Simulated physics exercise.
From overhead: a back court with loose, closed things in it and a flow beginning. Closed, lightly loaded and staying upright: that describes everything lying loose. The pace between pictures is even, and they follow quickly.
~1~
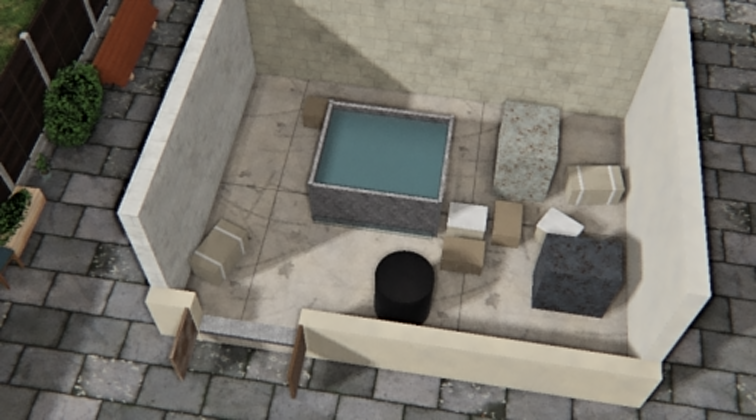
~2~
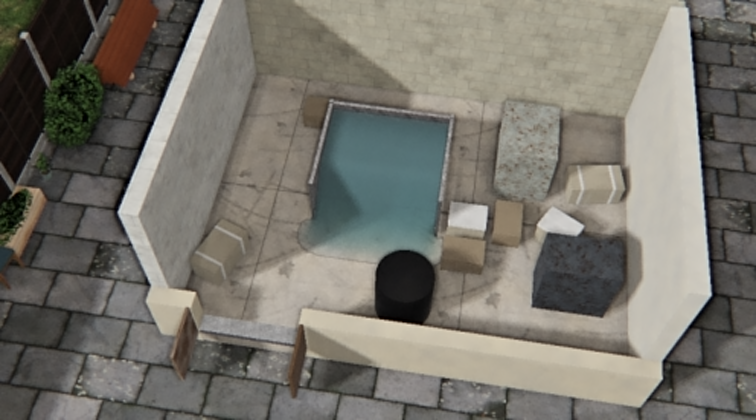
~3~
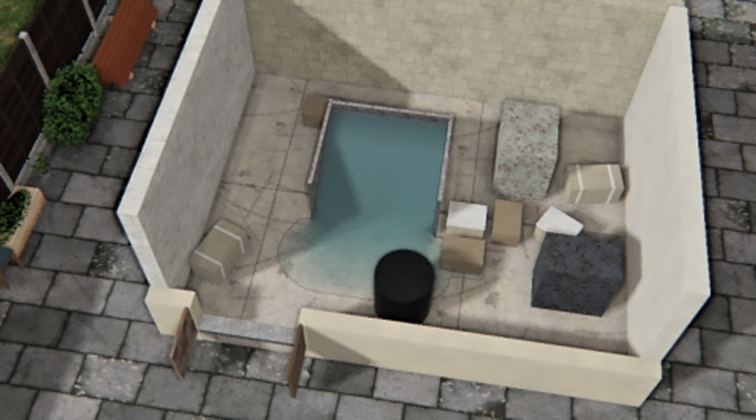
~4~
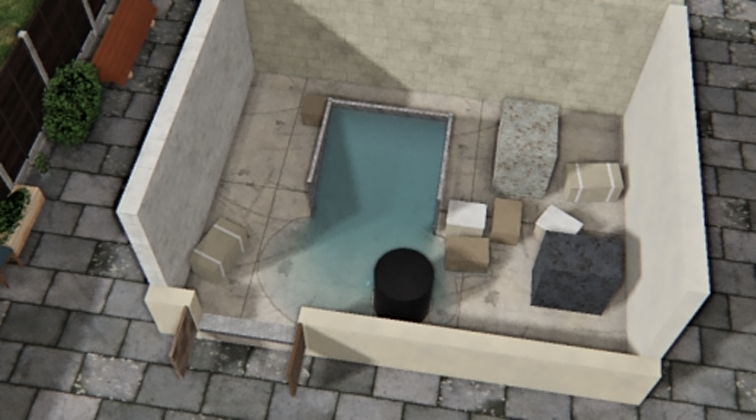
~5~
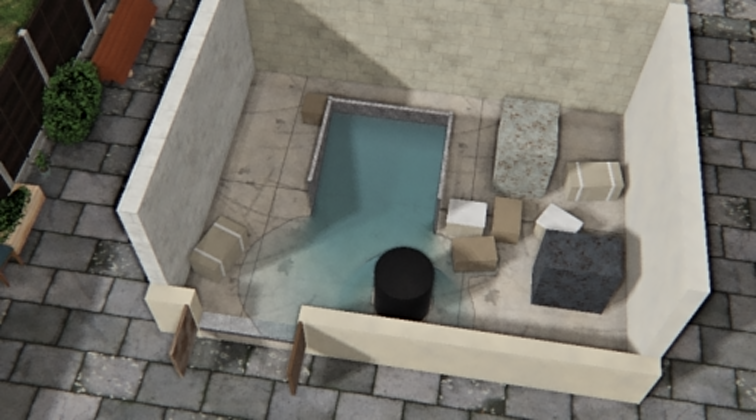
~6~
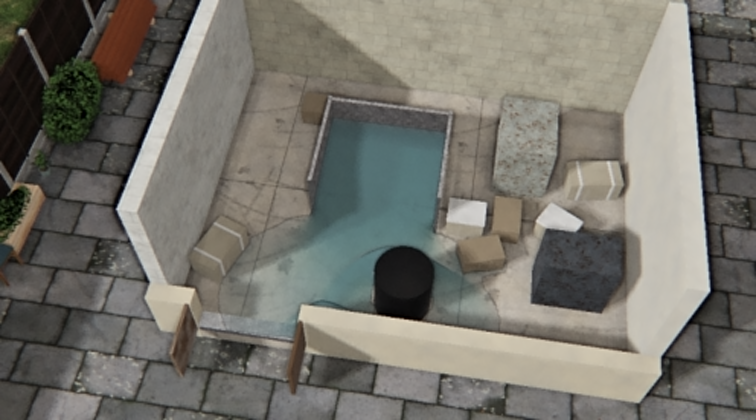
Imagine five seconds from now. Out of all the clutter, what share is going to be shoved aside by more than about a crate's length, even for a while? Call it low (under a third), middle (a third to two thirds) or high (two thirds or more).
Middle.
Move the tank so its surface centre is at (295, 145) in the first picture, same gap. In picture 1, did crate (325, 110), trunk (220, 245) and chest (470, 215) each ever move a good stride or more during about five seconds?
Short of it, covered the distance, short of it.
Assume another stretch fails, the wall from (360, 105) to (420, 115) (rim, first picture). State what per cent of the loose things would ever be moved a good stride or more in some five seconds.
Estimate: Close to 60 in a hundred.
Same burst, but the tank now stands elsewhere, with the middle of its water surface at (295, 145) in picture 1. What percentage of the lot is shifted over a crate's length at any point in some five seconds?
I reckon around 30 percent of them.
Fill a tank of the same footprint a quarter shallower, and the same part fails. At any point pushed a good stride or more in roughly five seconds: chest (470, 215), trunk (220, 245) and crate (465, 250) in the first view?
Going through them, I'd say never got there, then got there, then got there.
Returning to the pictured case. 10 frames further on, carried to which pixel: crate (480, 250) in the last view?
(540, 238).
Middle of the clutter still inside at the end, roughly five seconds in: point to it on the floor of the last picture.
Around (461, 187).
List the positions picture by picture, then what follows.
In the first picture, a crate at (463, 250) rests on the ground; a chest at (468, 215), on the bottom; 0 of 7 have shifted.
In the second picture, a crate at (464, 250), on the bottom; a chest at (468, 215), on the bottom; 0 of 7 have shifted.
In the third picture, a crate at (463, 249) rests on the ground; a chest at (467, 215), on the bottom; 0 of 7 have shifted.
In the fourth picture, a crate at (468, 249) rests on the ground, close to its start; a chest at (467, 213) rests on the ground; 1 of 7 have shifted.
In the fifth picture, a crate at (475, 249), on the bottom, close to its start; a chest at (467, 212) rests on the ground; 1 of 7 have shifted.
In the sixth picture, a crate at (482, 249), on the bottom, close to its start; a chest at (467, 211) rests on the ground; 1 of 7 have shifted.
A moment on, 1 of 7 are well off their spots; 0 afloat.
Next, 1 of 7 are well off their spots; 1 afloat.
Later, 3 of 7 are well off their spots; 1 afloat.
In the end, 3 of 7 are well off their spots, and 3 have been at some point; 2 afloat.
